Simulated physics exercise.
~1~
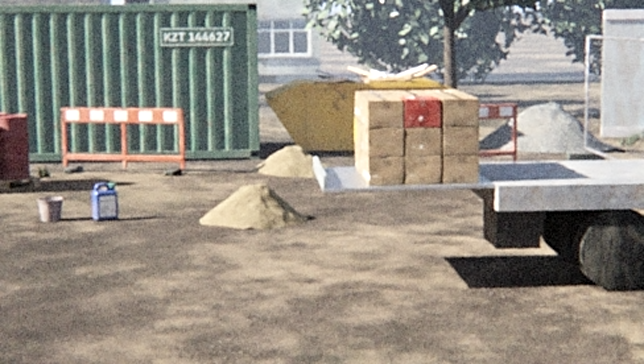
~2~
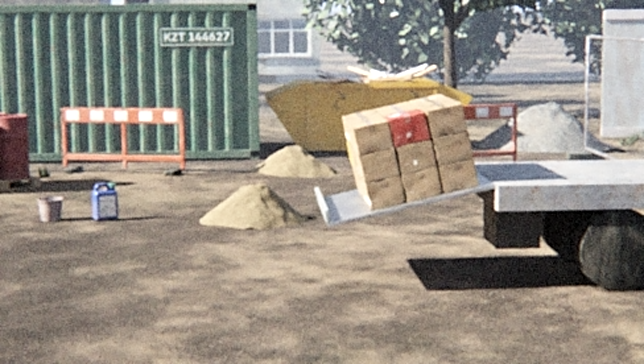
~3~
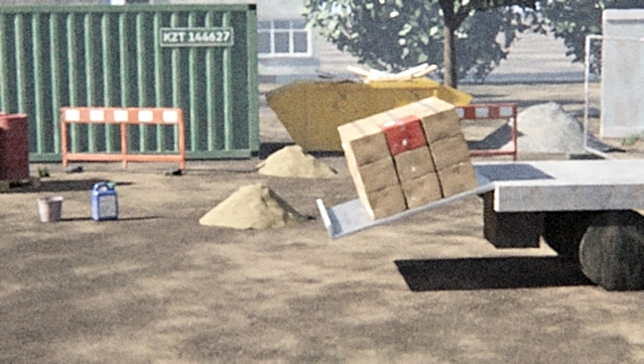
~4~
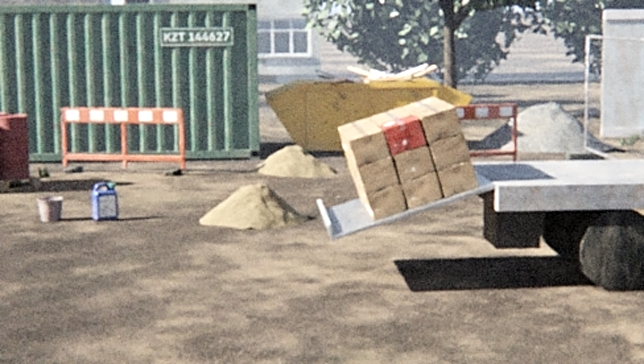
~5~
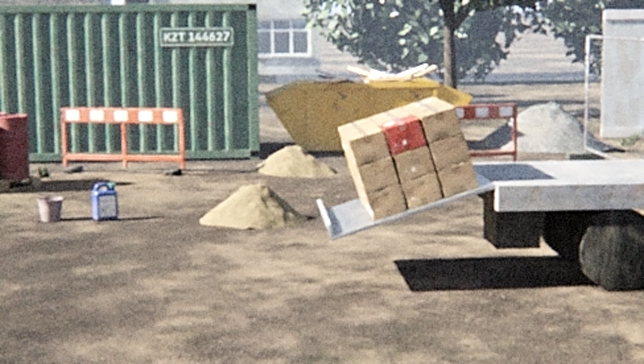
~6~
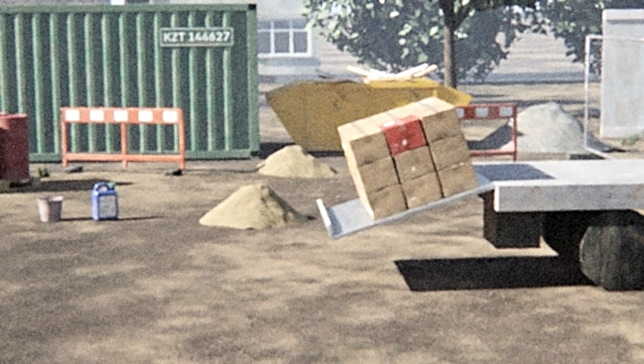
A sunlit dirt yard is seen from the side, with a green shipping container at left and a yellow skip near a tree behind. A red and white barrier, a bucket, a blue can and mounds of sand stand around the ground. At right, a block of tan cartons with a red one in its top row sits on a level flap at the back of a flat-bed. The flap's left end droops, tilting the cartons down to the left. It dips slightly further, then stops, and the whole stack stays aboard, leaning but still.
